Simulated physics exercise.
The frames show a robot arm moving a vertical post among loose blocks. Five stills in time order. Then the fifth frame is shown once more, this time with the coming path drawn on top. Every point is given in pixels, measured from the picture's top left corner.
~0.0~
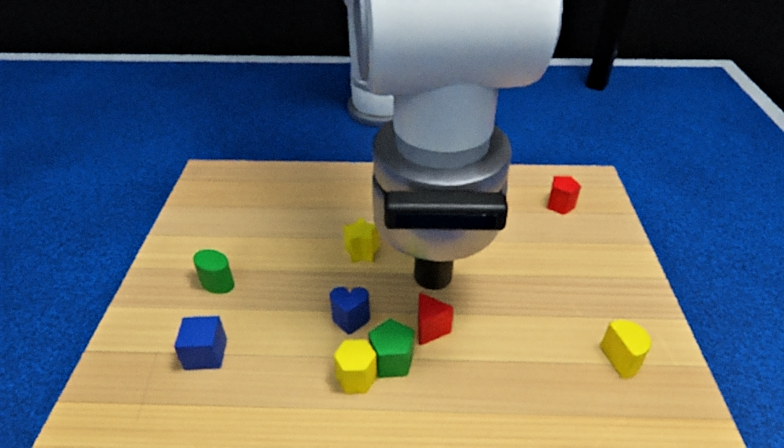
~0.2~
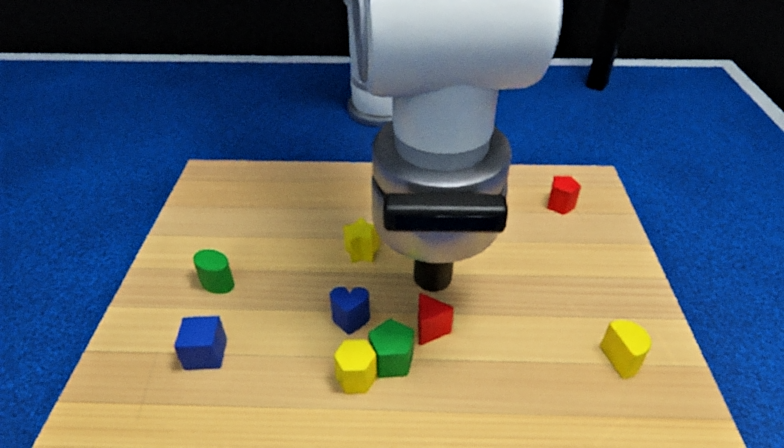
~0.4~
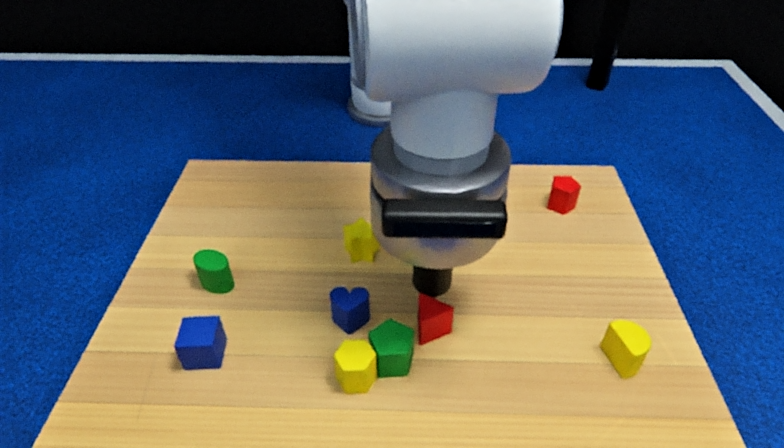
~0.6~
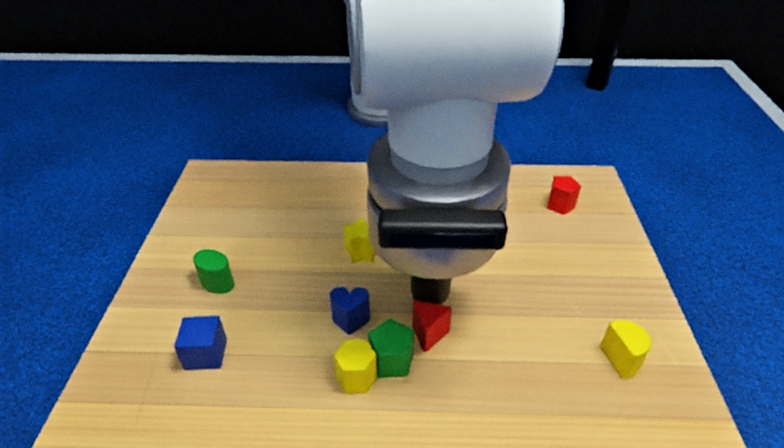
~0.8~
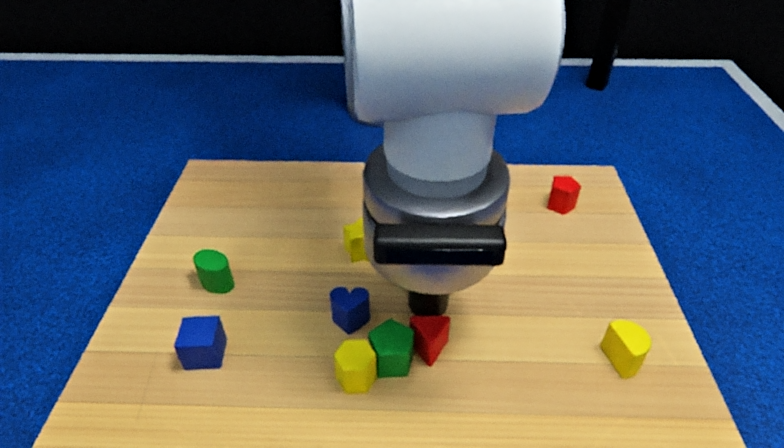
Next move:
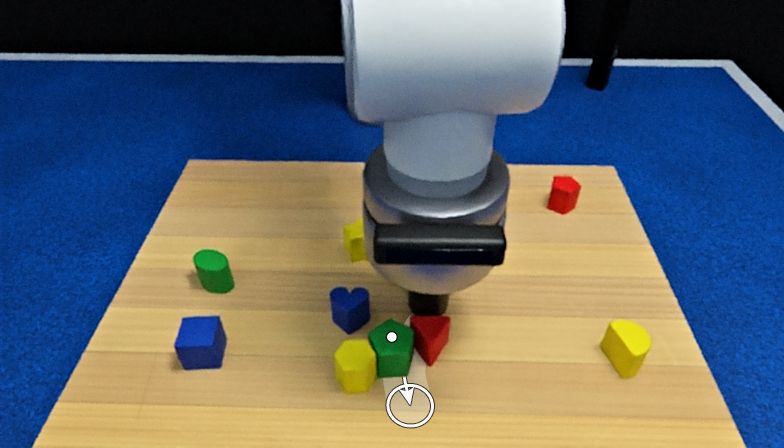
The video shows a robot arm above a wooden board of scattered colored blocks, its dark post moving slowly toward the viewer, meeting the red triangular block and pushing it a short way beside the green five-sided block.
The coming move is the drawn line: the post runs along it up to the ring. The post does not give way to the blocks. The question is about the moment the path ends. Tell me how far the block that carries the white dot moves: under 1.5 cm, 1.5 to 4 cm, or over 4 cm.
It shifts by more than 4 cm.
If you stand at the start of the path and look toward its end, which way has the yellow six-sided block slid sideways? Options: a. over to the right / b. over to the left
Letter a.
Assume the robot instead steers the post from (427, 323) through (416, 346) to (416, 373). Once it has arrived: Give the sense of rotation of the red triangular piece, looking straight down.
Anticlockwise, looking down.
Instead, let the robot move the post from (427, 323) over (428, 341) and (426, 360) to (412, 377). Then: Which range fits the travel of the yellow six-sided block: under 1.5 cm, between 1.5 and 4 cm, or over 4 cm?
Shift of 1.5 to 4 cm.
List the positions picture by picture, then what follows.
In the first frame, post's lower end (433, 277); blue heart-shaped block (349, 296); yellow six-sided block (355, 354); green five-sided block (392, 337); red triangular piece (432, 307).
In the second frame, post (433, 279); blocks still.
In the third frame, post (432, 284); blocks still.
In the fourth frame, post (430, 293); red triangular piece (430, 312).
In the fifth frame, post (428, 305); blue heart-shaped block (349, 296); yellow six-sided block (355, 354); green five-sided block (392, 337); red triangular piece (431, 325).
Drawn move, from (427, 323) through (413, 346) and (404, 374) to (410, 405); the dot is on the green five-sided block.
What follows on the original path. Halfway along, post (406, 343); yellow six-sided block (338, 362), turned 30° clockwise; green five-sided block (379, 365), turned 15° clockwise; red triangular piece (434, 356), turned 55° anticlockwise.
At the end, post (411, 388); blue heart-shaped block still; yellow six-sided block (333, 364), turned 40° clockwise; green five-sided block (366, 390), turned 45° clockwise; red triangular piece (447, 375), turned 100° anticlockwise.
